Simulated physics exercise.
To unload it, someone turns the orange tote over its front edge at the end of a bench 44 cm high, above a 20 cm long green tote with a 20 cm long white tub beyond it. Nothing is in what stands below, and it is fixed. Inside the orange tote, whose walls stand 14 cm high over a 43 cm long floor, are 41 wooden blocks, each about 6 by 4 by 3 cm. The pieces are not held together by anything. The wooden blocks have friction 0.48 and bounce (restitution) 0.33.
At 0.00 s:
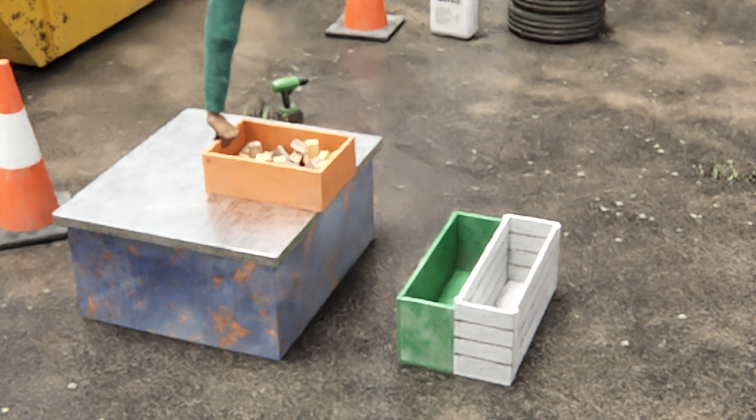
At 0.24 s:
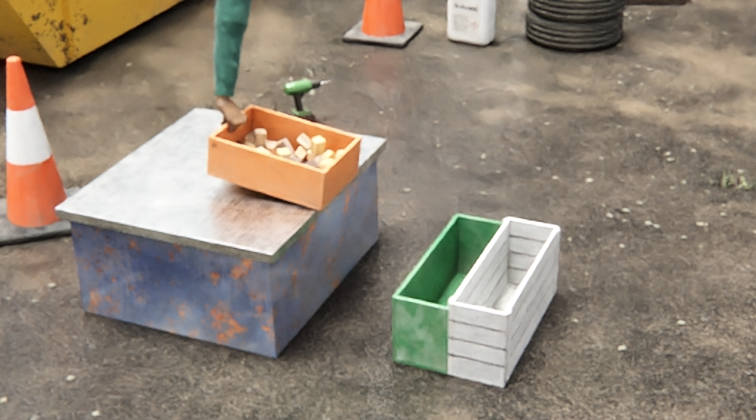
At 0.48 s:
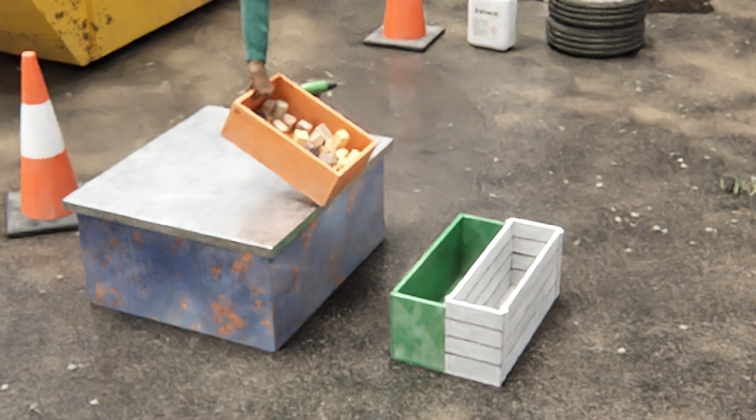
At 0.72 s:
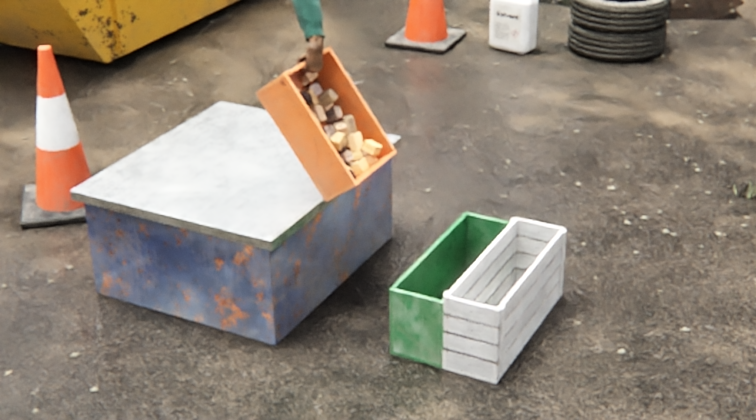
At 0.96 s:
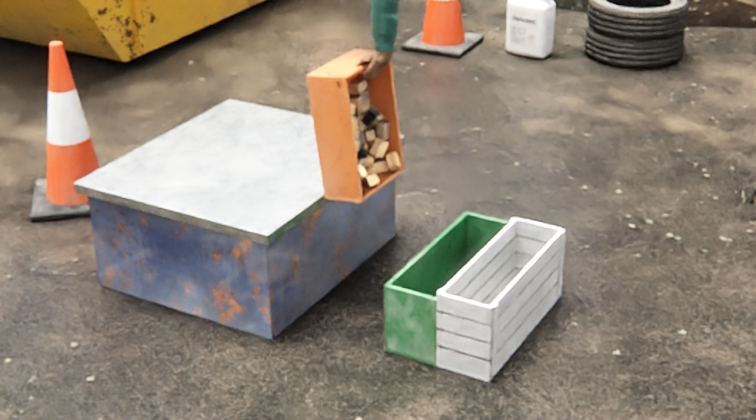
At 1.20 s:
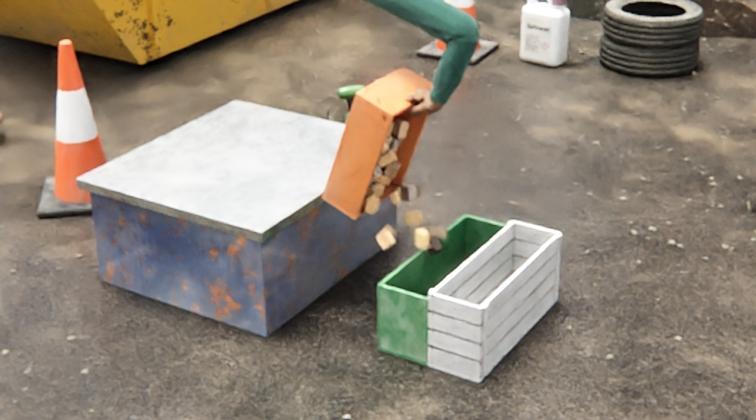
In a work yard, a gloved hand tilts an orange tote and wooden blocks tumble out.
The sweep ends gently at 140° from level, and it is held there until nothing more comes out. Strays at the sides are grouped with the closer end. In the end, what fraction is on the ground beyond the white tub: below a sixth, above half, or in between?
In the end, under one-sixth of the load is on the ground beyond the white tub.
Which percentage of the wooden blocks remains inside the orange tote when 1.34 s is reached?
That works out to some 60 percent of it.
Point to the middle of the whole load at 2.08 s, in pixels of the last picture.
Look around pixel (402, 298).
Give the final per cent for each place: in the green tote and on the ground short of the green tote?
Roughly 20 and 80 per cent.
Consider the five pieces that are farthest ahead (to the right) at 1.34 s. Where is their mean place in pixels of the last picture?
Pixel (443, 282), give or take.
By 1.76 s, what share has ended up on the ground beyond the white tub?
Close to 0 in a hundred.
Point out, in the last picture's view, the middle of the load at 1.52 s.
Around (404, 266).
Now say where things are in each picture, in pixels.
In the first picture (each is followed by its nearest rim corner in this view; the camera moves round a little), orange tote, (318, 171); white tub, (510, 312); 0° from level; none out.
In the second picture, orange tote, (322, 171); 7° from level.
In the third picture, orange tote, (337, 173); 27° from level.
In the fourth picture, orange tote, (355, 182); 54° from level.
In the fifth picture, orange tote, (362, 199); 83° from level.
In the sixth picture, orange tote, (358, 217); white tub, (479, 307); 110° from level; 9 out, the lowest block at (433, 246).
After 1.34 s, tilt 123°; 24 still in the orange tote, 3 in the green tote, 4 on the ground short of the green tote and 10 in the air.
After 1.52 s, tilt 135°; 6 still in the orange tote, 7 in the green tote, 11 on the ground short of the green tote and 17 in the air.
After 1.76 s, tilt 140°; 8 in the green tote, 29 on the ground short of the green tote and 4 in the air.
When it is over (at 2.08 s), 8 in the green tote and 33 on the ground short of the green tote. Asked share, 0 of 41, 0 per cent.
